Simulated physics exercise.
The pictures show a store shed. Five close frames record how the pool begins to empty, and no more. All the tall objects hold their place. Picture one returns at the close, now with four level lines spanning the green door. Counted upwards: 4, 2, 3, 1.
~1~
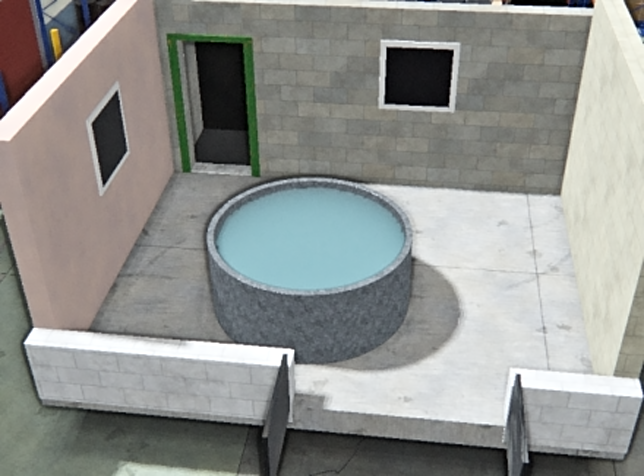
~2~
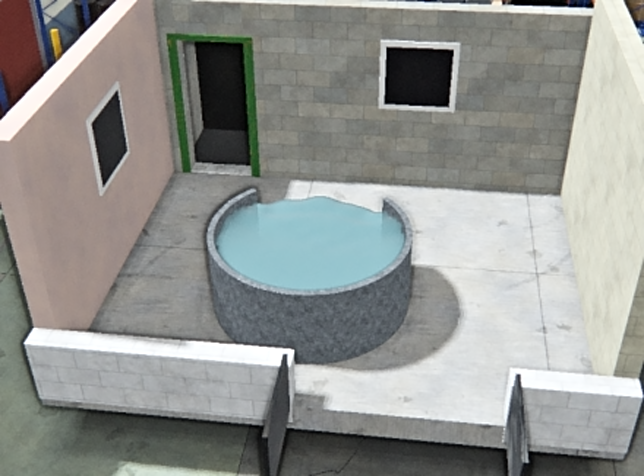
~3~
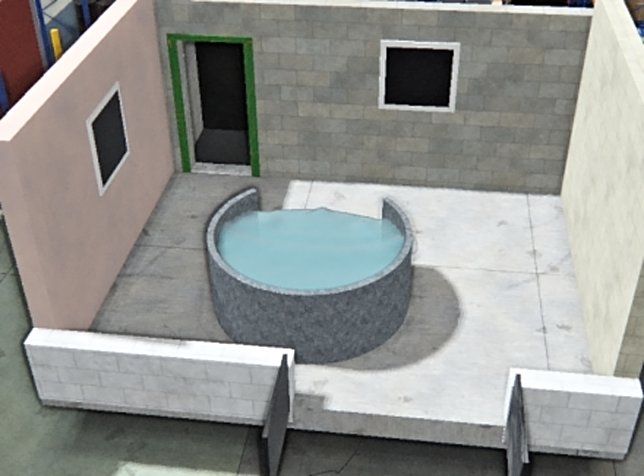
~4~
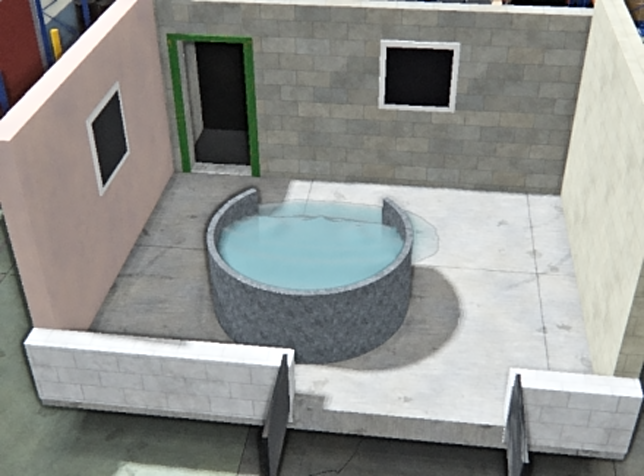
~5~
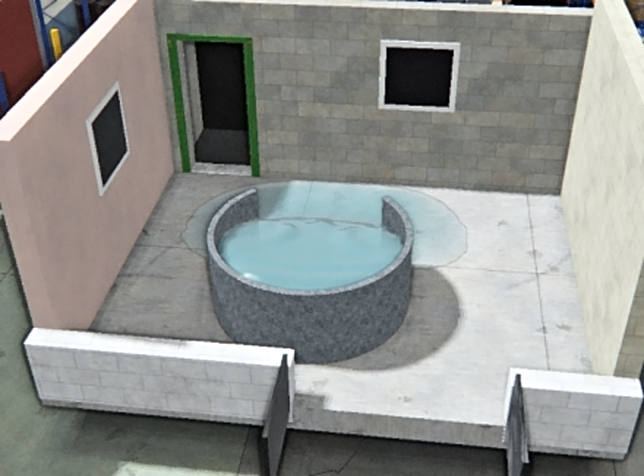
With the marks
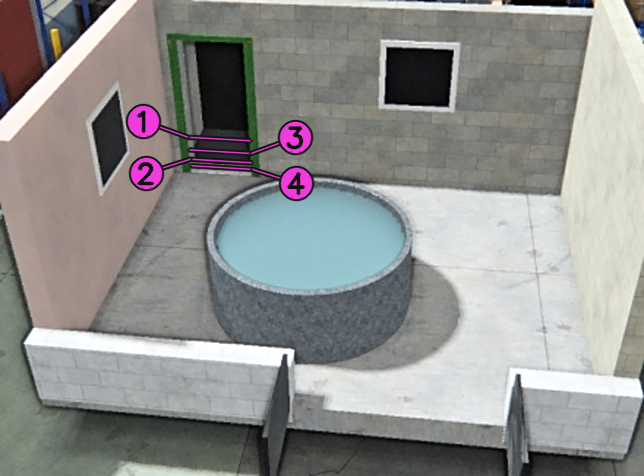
In a walled shed, a round pool's back wall opens and water spreads across the floor.
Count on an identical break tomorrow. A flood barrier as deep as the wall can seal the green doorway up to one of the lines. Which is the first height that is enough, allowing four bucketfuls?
I would pick line 3.
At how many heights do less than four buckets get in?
Two of them.
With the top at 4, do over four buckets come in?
Yes, it does.
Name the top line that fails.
That is line 2.
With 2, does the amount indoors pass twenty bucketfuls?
No, less.
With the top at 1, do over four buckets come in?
No, not at all.
On the marked copy, 1 at (219, 139); 2 at (220, 161); 3 at (220, 151); 4 at (221, 167); from the bottom up 4, 2, 3, 1.
Choosing 1, nothing gets over.
Choosing 2, about 9 bucketfuls get in.
Choosing 3, a bucket or two gets in.
Choosing 4, dozens of bucketfuls pour in.
